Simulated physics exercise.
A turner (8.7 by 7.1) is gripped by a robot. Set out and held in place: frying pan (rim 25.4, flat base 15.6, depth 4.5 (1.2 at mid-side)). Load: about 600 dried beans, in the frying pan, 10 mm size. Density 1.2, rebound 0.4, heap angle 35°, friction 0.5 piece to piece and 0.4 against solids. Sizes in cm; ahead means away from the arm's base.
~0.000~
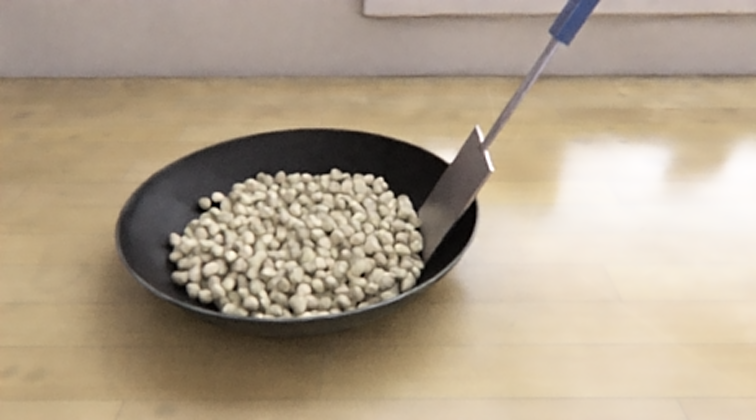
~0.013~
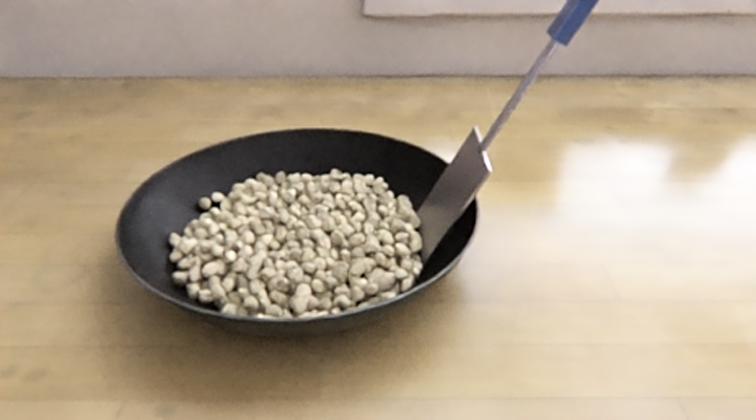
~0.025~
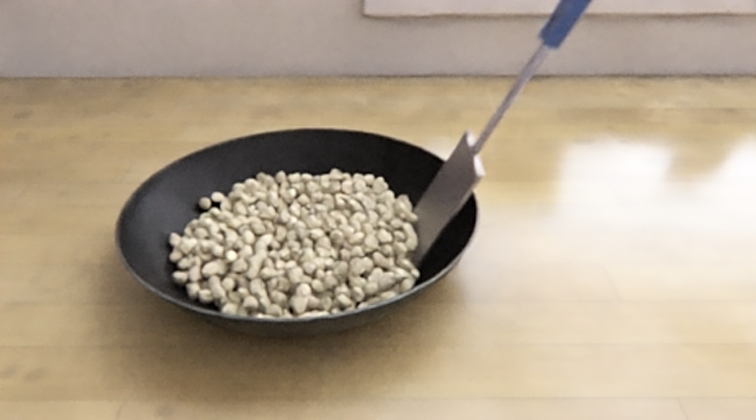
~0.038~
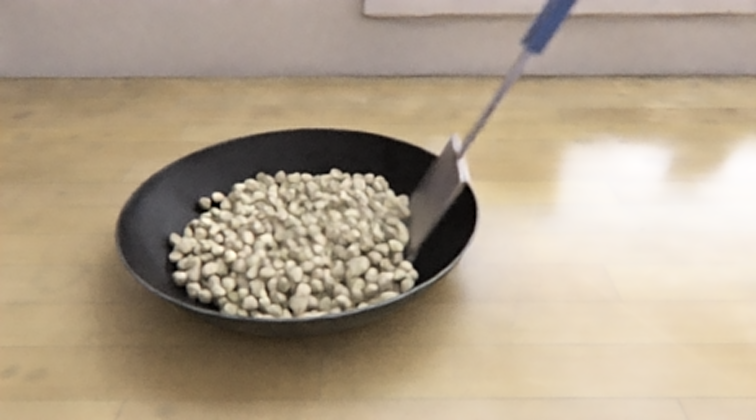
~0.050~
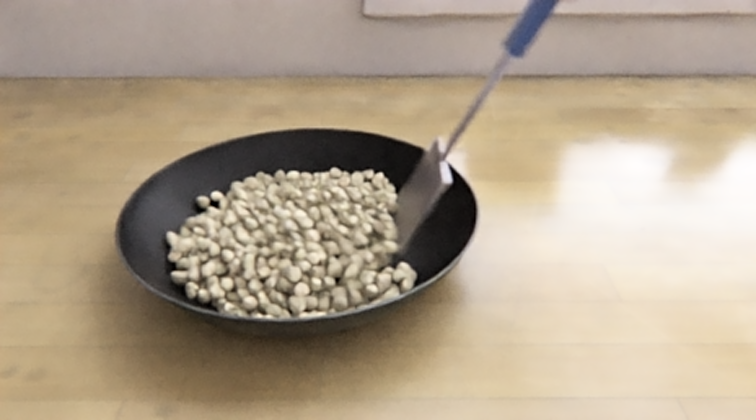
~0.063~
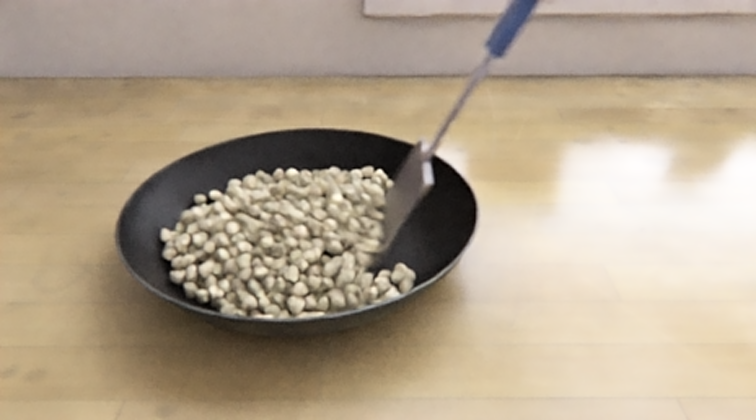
We see a blue-handled turner resting at the right side of a dark frying pan of pale beans on a wooden surface; it then moves left, pushing some of the beans leftward while the pan stays still.
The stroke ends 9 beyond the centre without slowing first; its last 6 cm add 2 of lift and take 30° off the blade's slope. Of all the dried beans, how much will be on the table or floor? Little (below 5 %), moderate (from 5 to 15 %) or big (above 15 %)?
A big share, above 15 %, ends on the table or floor.
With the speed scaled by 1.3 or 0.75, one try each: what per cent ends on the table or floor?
Some 30 and 15 per cent.
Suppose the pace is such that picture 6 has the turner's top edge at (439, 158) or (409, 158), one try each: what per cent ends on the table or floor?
Some 15 and 30 per cent.
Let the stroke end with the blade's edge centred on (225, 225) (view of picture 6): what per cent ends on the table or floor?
Some 0 per cent.
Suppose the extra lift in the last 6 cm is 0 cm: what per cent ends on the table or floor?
About 20 per cent.
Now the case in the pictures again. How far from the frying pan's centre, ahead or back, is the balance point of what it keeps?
About 3.5 cm ahead.
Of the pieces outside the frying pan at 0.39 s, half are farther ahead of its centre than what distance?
Some 18 cm.
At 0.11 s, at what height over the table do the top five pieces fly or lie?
About 6 cm.
By 0.11 s, sloping 62°, highest piece 6 above the table; 599 in the frying pan.
By 0.16 s, sloping 53°, highest piece 7 above the table; 599 in the frying pan.
By 0.39 s, sloping 32°, highest piece 9 above the table; 476 in the frying pan, 109 on the table or floor, 14 on the blade or in flight.
By 1.44 s, sloping 32°, highest piece 5 above the table; 475 in the frying pan, 124 on the table or floor.
Final count, 475 in the frying pan, 124 on the table or floor. That is 21 % on the table or floor.
